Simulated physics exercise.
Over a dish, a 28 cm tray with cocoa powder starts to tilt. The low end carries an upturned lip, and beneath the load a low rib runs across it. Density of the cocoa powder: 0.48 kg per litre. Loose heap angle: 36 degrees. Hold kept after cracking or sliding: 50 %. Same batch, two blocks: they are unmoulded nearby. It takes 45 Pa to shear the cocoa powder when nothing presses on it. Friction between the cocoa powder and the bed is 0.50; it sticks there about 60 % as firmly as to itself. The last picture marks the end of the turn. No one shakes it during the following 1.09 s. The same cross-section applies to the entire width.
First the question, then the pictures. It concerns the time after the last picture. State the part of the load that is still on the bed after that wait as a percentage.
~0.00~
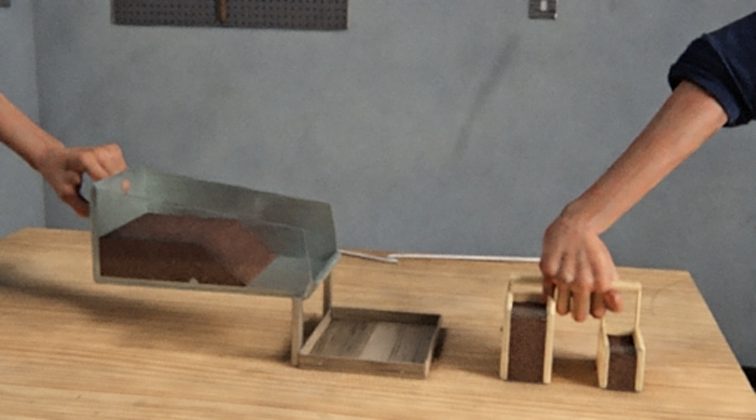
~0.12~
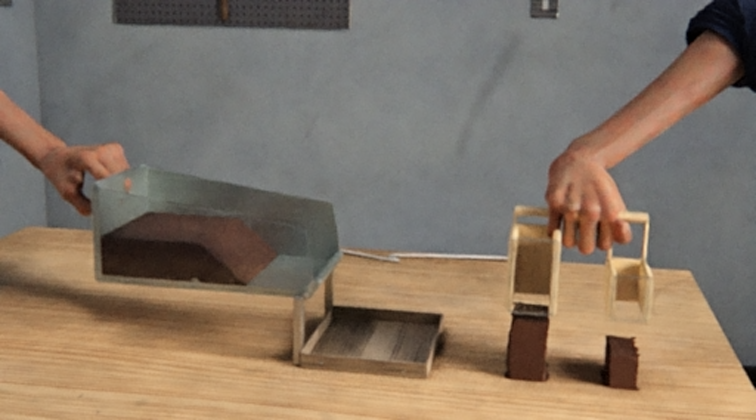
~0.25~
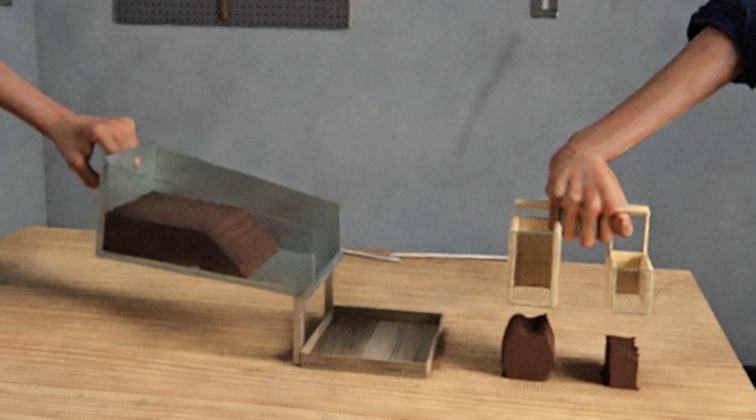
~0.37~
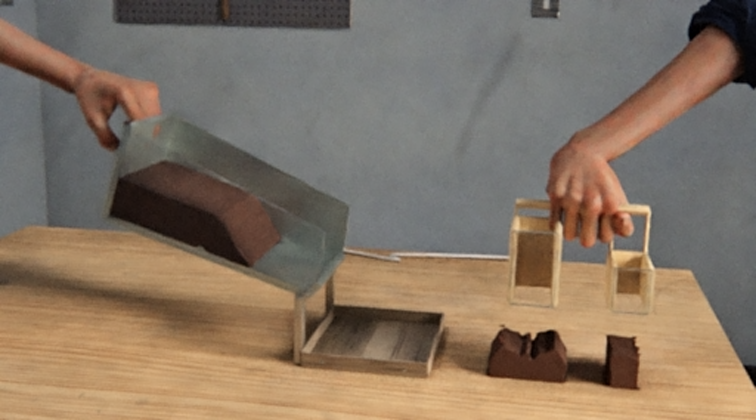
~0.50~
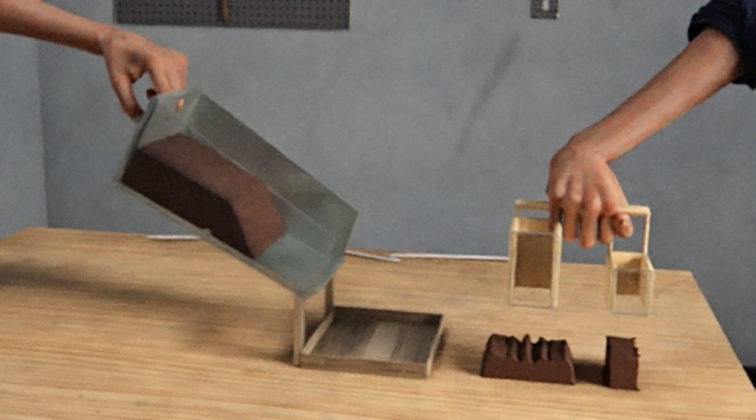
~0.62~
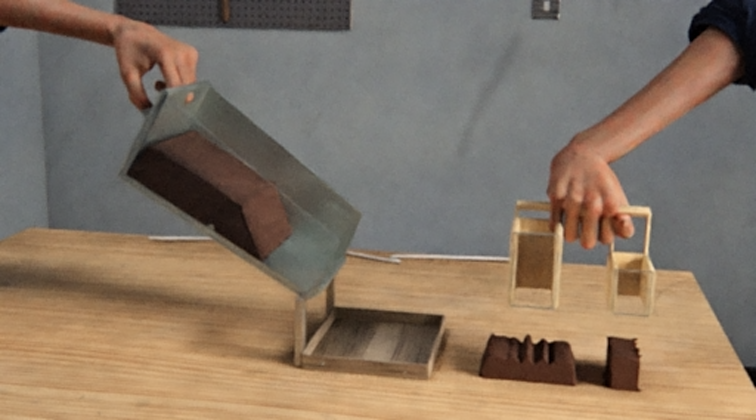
100 %.
After 0.73 s, the tilt is 30 degrees and 100 % is on the bed.
After 0.87 s, the tilt is 30 degrees and 100 % is on the bed.
After 1.00 s, the tilt is 30 degrees and 100 % is on the bed.
After 1.13 s, the tilt is 30 degrees and 100 % is on the bed.
After 1.68 s, at the end, the tilt is 30 degrees and 100 % is on the bed.
